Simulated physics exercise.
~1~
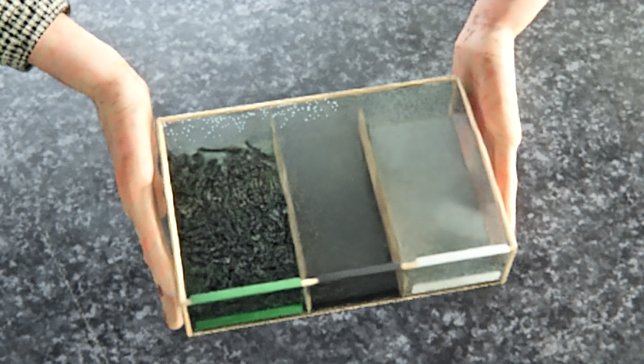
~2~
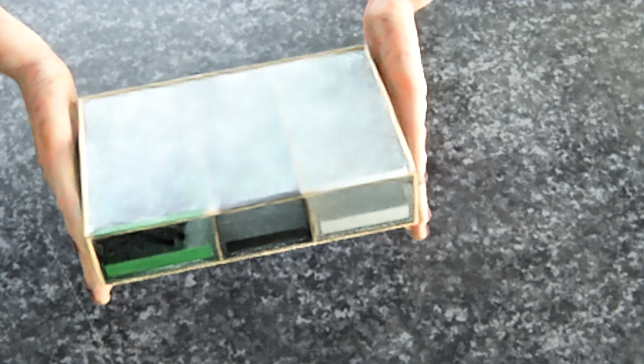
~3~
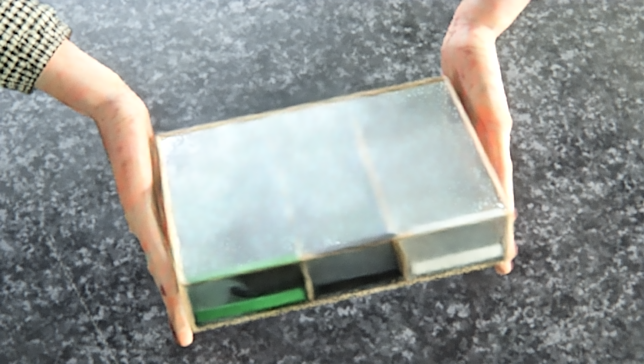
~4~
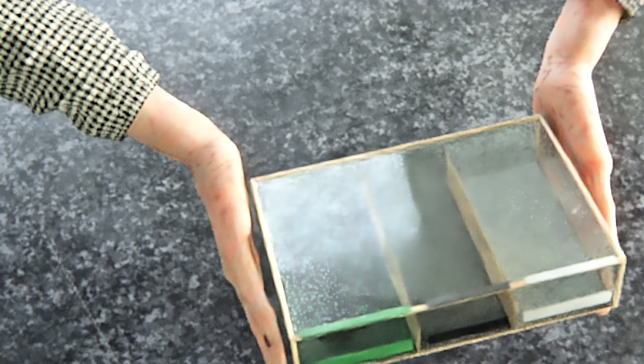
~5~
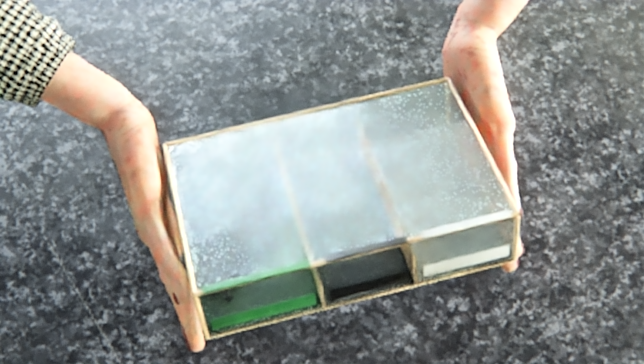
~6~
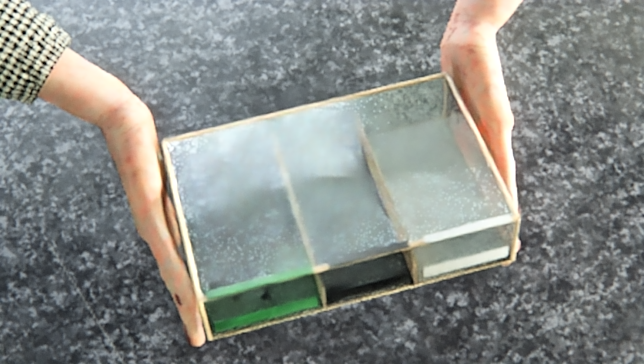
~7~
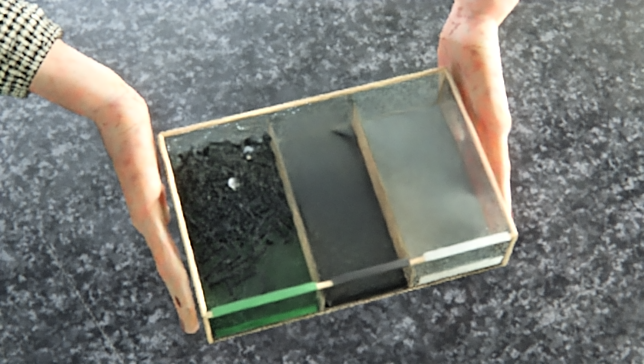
Hands shaking and tilting a clear-lidded box of three compartments, then levelling it, the dark screws remaining in the green-marked left section.
